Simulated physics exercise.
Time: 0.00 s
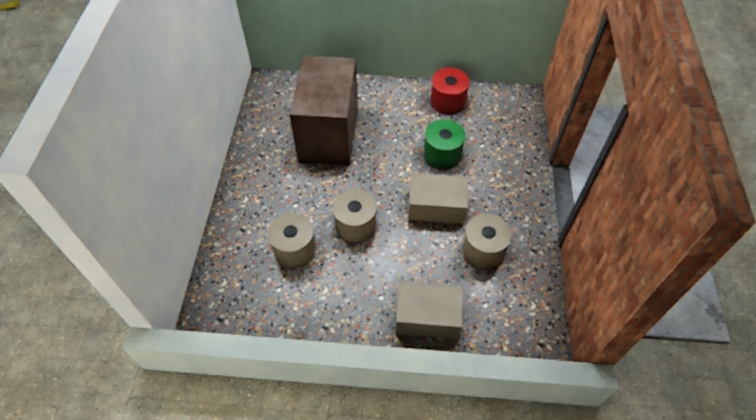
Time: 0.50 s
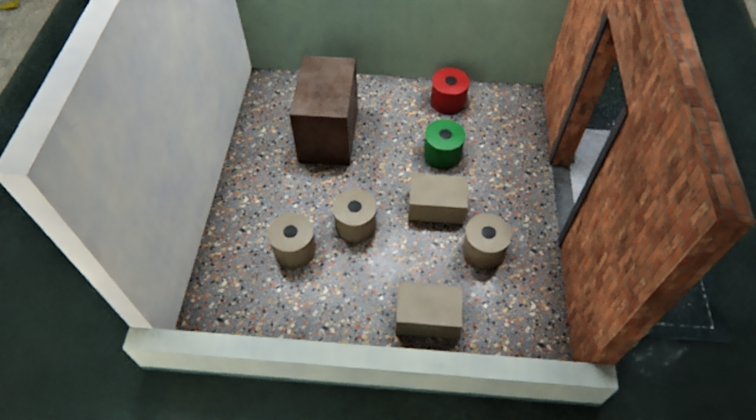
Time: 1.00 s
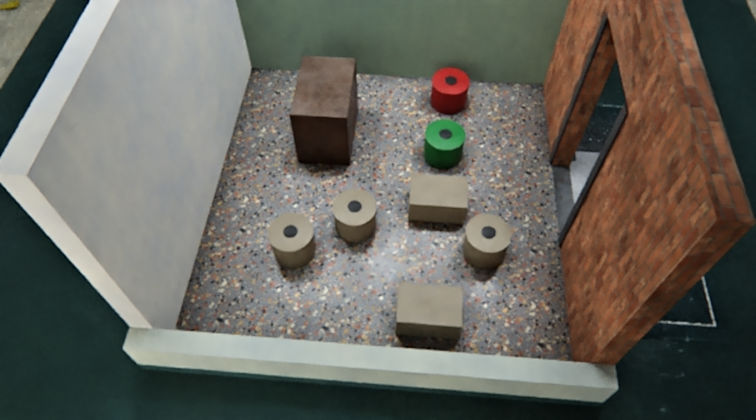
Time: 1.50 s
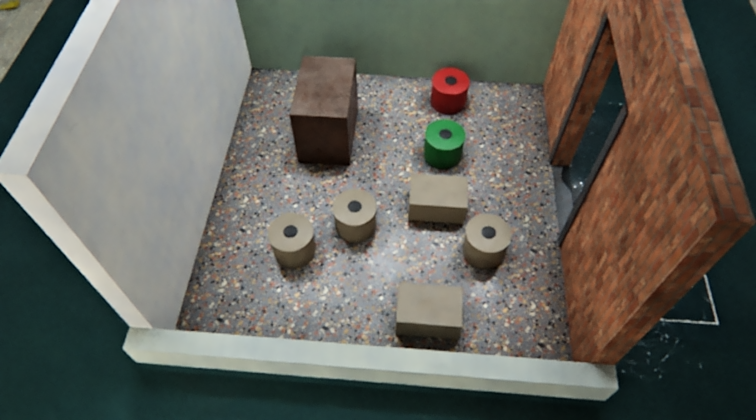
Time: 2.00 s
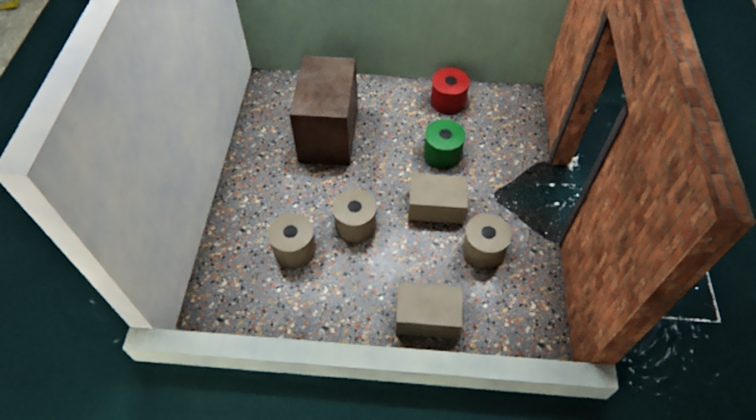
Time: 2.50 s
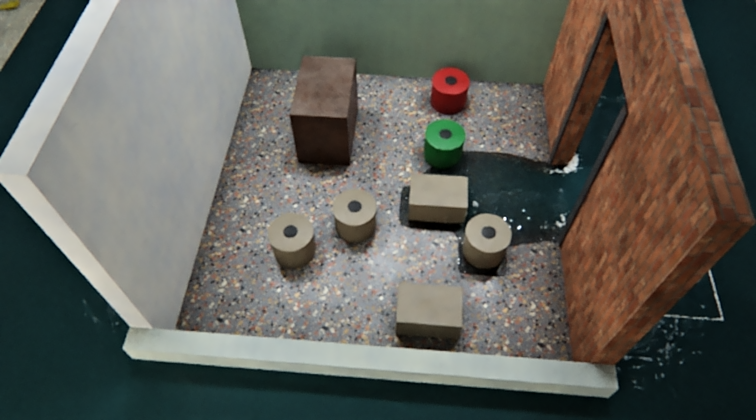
In a small open-topped room with a brick wall on the right, dark water surrounded the outside, then came through the doorway and spread around the nearest block and tub, while nothing inside shifted.
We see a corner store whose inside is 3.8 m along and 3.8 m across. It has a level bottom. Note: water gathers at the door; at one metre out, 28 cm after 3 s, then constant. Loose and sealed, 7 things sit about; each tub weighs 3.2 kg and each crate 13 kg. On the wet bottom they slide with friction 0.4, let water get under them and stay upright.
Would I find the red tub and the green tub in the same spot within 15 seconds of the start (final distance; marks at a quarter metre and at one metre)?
Lab note - red tub, small displacement; green tub, large displacement.
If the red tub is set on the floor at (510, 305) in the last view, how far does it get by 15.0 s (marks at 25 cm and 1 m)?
So it journeys a long way.
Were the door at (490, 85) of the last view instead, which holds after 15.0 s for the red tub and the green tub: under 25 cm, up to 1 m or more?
With that change, the red tub would go a long distance while the green tub would go a long distance.
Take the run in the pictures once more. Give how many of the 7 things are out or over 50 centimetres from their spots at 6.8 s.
Tally at that time: 5.
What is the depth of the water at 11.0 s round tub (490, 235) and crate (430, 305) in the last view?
First roughly 8 cm, second roughly 9 cm.
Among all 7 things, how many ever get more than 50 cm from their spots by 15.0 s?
Count: 7.
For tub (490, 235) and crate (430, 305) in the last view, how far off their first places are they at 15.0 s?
First 140 cm, then 100 cm.
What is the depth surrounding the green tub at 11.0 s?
16 cm, roughly.
After 3.5 s the red tub is near (450, 75), 0.1 m from its start, aground; the green tub is near (397, 103), 0.7 m from its start, aground; 0 afloat.
After 6.8 s the red tub is near (427, 67), 0.3 m from its start, afloat; the green tub is near (254, 78), 2.4 m from its start, afloat; 6 afloat.
After 11.0 s the red tub is near (476, 108), 0.6 m from its start, afloat; the green tub is near (279, 52), 2.3 m from its start, afloat; 7 afloat.
After 15.0 s the red tub is near (517, 82), 0.8 m from its start, afloat; the green tub is near (258, 50), 2.5 m from its start, afloat; 7 afloat.
